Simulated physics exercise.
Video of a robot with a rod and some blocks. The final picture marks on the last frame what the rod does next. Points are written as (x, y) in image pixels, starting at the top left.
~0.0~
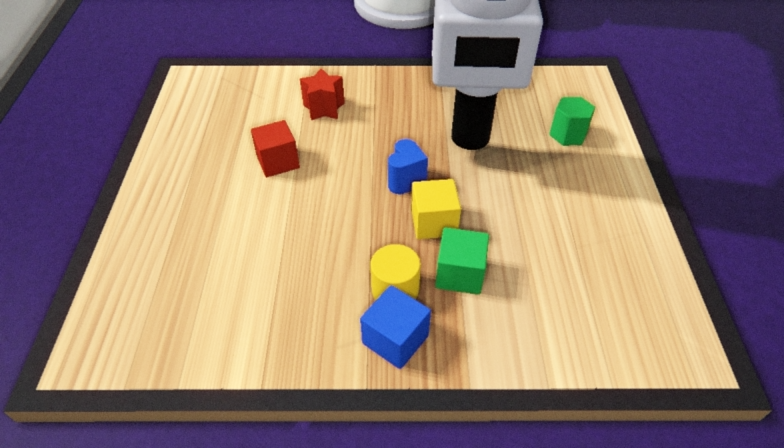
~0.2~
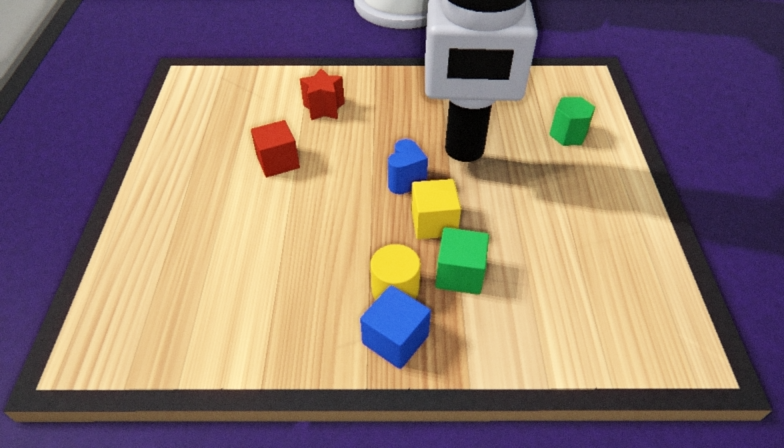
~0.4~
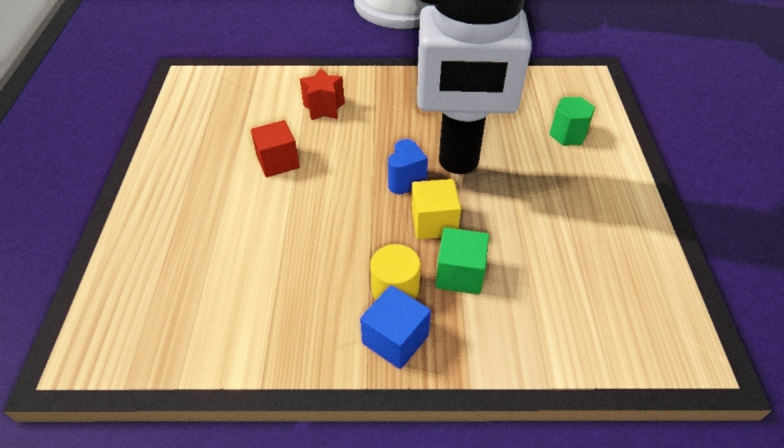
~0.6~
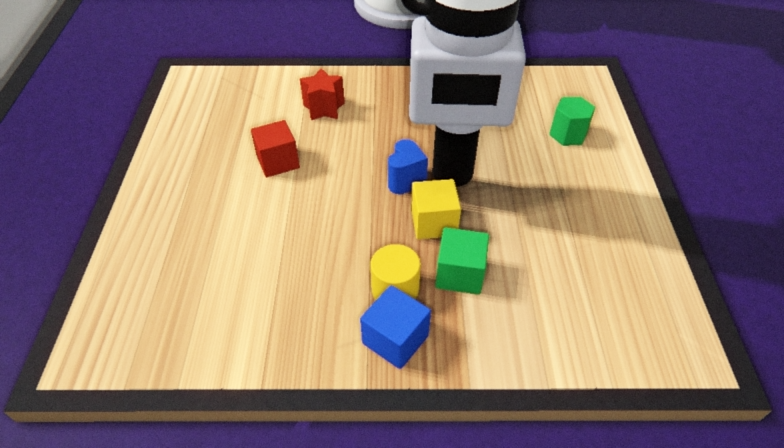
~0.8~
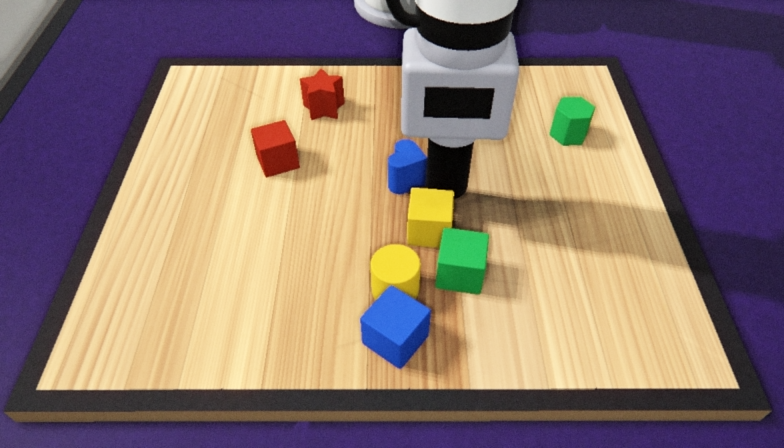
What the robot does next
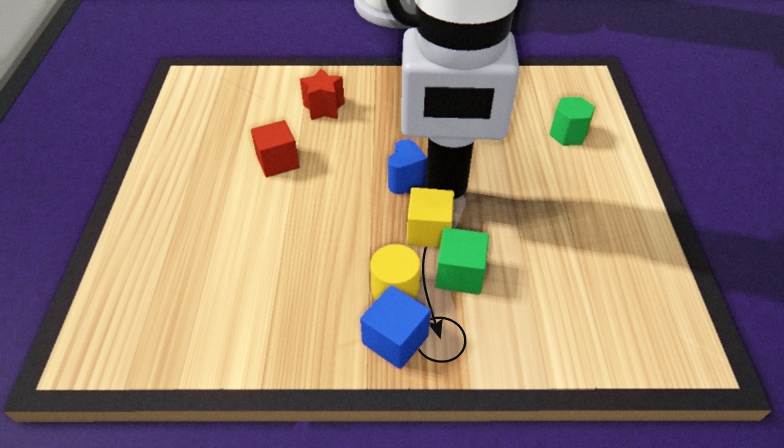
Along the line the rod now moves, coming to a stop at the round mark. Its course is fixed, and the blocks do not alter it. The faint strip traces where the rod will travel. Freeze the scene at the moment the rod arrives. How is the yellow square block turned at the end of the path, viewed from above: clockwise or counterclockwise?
It is turned clockwise.
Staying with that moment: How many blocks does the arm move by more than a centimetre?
I expect three or more blocks to be moved by more than 1 cm.
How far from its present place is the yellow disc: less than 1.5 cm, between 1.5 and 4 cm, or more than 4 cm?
Offset: Above 4 cm.
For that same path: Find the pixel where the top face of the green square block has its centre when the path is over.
At pixel (488, 290).
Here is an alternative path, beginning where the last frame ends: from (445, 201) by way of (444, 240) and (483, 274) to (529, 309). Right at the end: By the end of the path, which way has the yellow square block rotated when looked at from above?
The block turns clockwise.
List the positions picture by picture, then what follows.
The first picture shows rod tip at (470, 138); block tops, yellow disc at (396, 263); blue square block at (396, 314); yellow square block at (436, 195); green square block at (464, 247).
The second picture shows rod at (465, 149); blocks unchanged.
The third picture shows rod at (459, 161); blocks unchanged.
The fourth picture shows rod at (453, 173); blocks unchanged.
The fifth picture shows rod at (446, 185); yellow disc at (396, 263); blue square block at (396, 314); yellow square block at (431, 204); green square block at (464, 247).
Path on the board, from (445, 201) via (428, 240) and (425, 287), ending at (440, 339).
On the path given first. One third of the way, rod at (429, 225); yellow disc at (379, 276); blue square block at (392, 324), turned 20° anticlockwise; yellow square block at (402, 241), turned 30° clockwise; green square block at (460, 255), turned 35° anticlockwise.
Two thirds of the way, rod at (426, 272); yellow disc at (337, 302); blue square block at (382, 335), turned 60° anticlockwise; yellow square block at (384, 282), turned 70° clockwise; green square block at (474, 276), turned 85° anticlockwise.
At the end, rod at (442, 325); yellow disc at (334, 304); blue square block at (383, 335), turned 60° anticlockwise; yellow square block at (383, 286), turned 75° clockwise; green square block at (488, 290), turned 115° anticlockwise.
